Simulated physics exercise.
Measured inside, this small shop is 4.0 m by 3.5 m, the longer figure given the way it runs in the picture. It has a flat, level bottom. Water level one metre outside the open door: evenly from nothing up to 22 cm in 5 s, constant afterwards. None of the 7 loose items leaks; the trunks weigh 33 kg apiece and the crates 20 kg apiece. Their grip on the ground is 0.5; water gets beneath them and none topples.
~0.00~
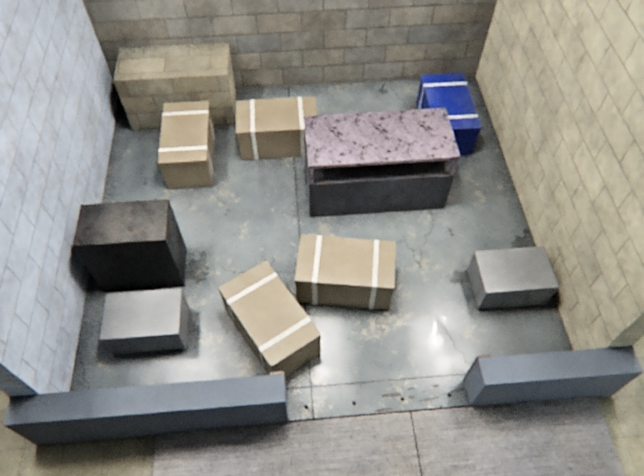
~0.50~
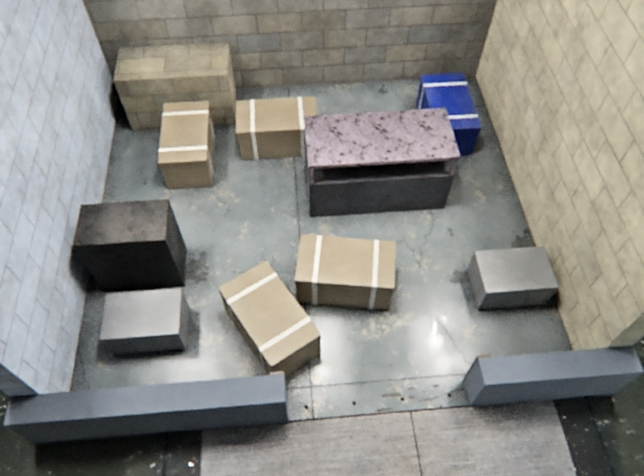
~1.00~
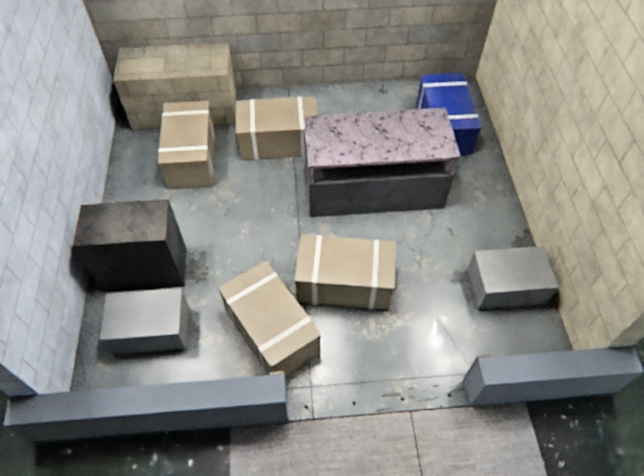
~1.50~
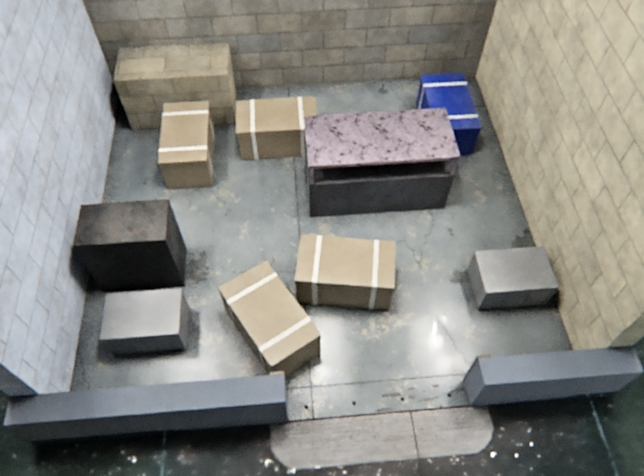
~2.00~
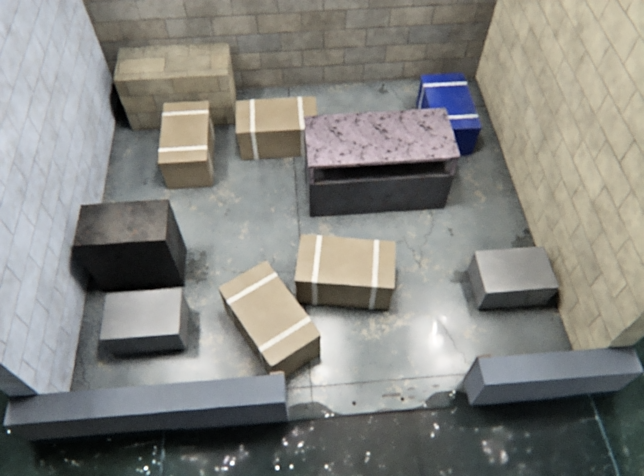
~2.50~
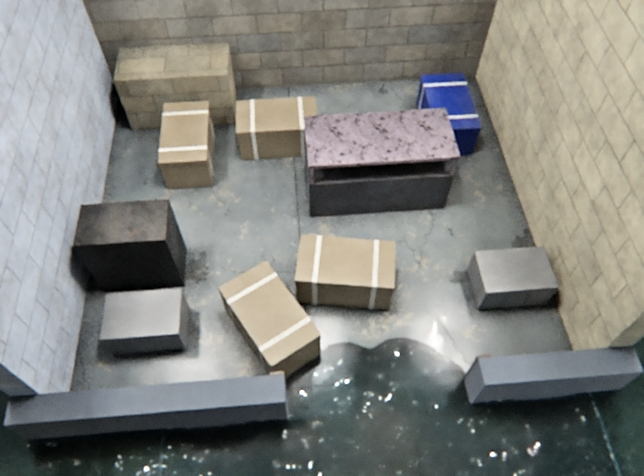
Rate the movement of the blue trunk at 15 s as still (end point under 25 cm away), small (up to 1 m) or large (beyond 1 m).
Small.
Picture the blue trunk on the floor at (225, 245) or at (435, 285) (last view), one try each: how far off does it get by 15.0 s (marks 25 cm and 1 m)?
Going in order, it gets a small push and then it gets pushed a long way.
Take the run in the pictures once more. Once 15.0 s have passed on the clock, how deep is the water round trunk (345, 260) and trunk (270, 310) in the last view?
Around 16 cm and 15 cm.
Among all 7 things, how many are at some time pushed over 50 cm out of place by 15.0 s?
I count 6.
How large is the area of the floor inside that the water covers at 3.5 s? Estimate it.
Wet area: Approx. 1.0 m2.
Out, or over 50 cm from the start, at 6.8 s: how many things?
I get 1.
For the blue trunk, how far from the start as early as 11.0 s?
By that time, close to 50 cm.
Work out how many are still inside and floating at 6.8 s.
The number is 0.
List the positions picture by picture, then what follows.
In the first picture, the blue trunk at (450, 100) rests on the ground; water covers 0.0 m2; 0 of 7 have shifted.
In the second picture, the blue trunk at (450, 100) rests on the ground; water covers 0.0 m2; 0 of 7 have shifted.
In the third picture, the blue trunk at (450, 100), on the bottom; water covers 0.0 m2; 0 of 7 have shifted.
In the fourth picture, the blue trunk at (450, 100), on the bottom; 0.0 m2 under water; 0 of 7 have shifted.
In the fifth picture, the blue trunk at (450, 100), on the bottom; 0.0 m2 under water; 0 of 7 have shifted.
In the sixth picture, the blue trunk at (450, 100), on the bottom; water covers 0.4 m2; 0 of 7 have shifted.
After 3.5 s the blue trunk is near (450, 100), 0.0 m from its start, aground; 0 afloat.
After 6.8 s the blue trunk is near (450, 100), 0.0 m from its start, aground; 0 afloat.
After 11.0 s the blue trunk is near (405, 102), 0.5 m from its start, afloat; 7 afloat.
After 15.0 s the blue trunk is near (465, 66), 0.4 m from its start, afloat; 7 afloat.
